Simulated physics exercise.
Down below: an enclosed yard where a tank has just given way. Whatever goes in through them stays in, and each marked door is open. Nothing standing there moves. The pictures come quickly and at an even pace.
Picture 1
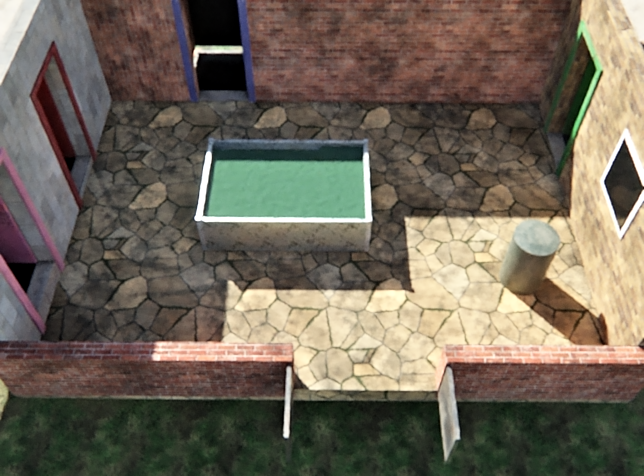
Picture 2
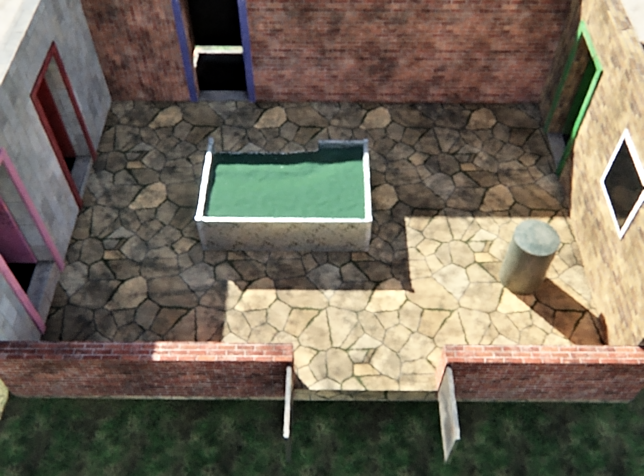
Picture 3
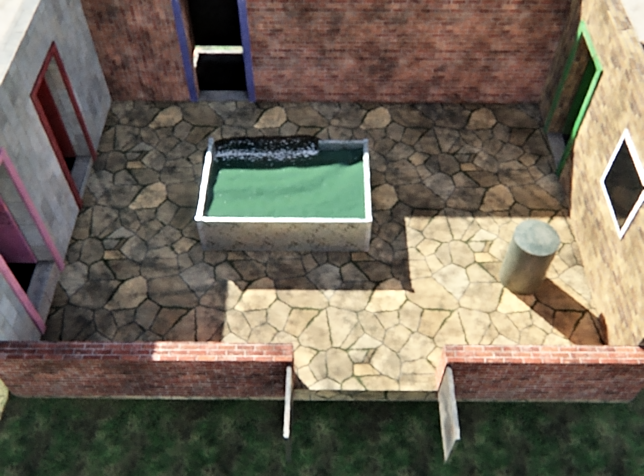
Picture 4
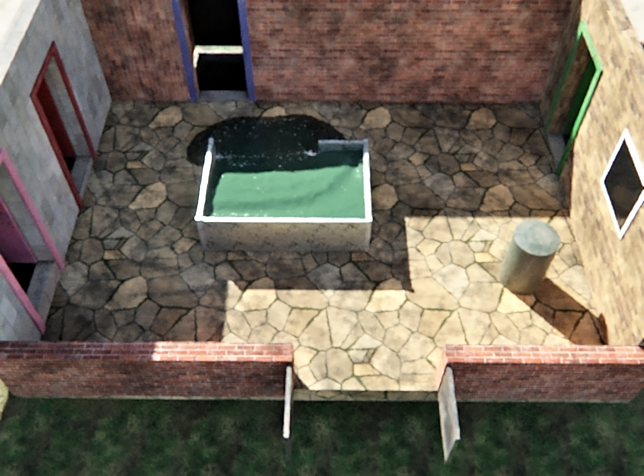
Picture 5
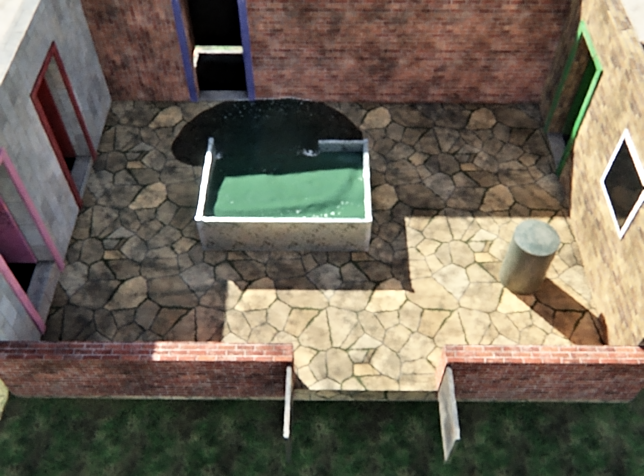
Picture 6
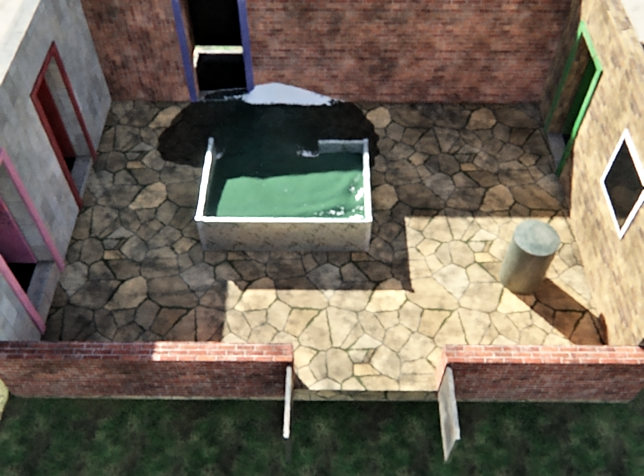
The clip shows a walled stone courtyard with a rectangular tank of green water; its far side breaks open, and water pours out behind it, spreading a dark wet patch across the paving toward the back brick wall.
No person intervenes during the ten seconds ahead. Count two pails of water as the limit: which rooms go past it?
The red door stays within it; the green door goes past it; the pink door stays within it; the blue door goes past it.
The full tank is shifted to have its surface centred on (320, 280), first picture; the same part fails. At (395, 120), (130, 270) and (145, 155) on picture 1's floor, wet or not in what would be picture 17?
Readings in order: Flood; no flood; flood.
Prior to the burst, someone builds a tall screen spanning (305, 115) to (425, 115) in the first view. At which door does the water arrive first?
Look to the blue-painted one.
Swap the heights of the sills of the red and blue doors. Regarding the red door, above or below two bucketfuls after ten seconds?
Outcome at red door: It tops the limit.
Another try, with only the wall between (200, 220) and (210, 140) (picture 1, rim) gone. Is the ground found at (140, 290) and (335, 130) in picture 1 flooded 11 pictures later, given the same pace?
Taking the two points in order, the first is waterlogged and the second is left dry.
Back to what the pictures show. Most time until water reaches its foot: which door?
Last comes the door marked pink.
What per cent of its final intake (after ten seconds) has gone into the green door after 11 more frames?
Estimate: Roughly 0 %.
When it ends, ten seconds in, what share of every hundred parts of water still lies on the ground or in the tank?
Estimate: 72 %.
A moment on, water covers 15 % of the floor; the red door not reached, the green door not reached, the pink door not reached, the blue door far over two buckets in.
Next, water covers 25 % of the floor; the red door not reached, the green door not reached, the pink door not reached, the blue door far over two buckets in.
Then, water covers 50 % of the floor; the red door wet at the sill, nothing in, the green door over two buckets in, the pink door wet at the sill, nothing in, the blue door far over two buckets in.
Later, water covers 75 % of the floor; the red door wet at the sill, nothing in, the green door far over two buckets in, the pink door wet at the sill, nothing in, the blue door far over two buckets in.
In the end, water covers 95 % of the floor; the red door wet at the sill, nothing in, the green door far over two buckets in, the pink door wet at the sill, nothing in, the blue door far over two buckets in.
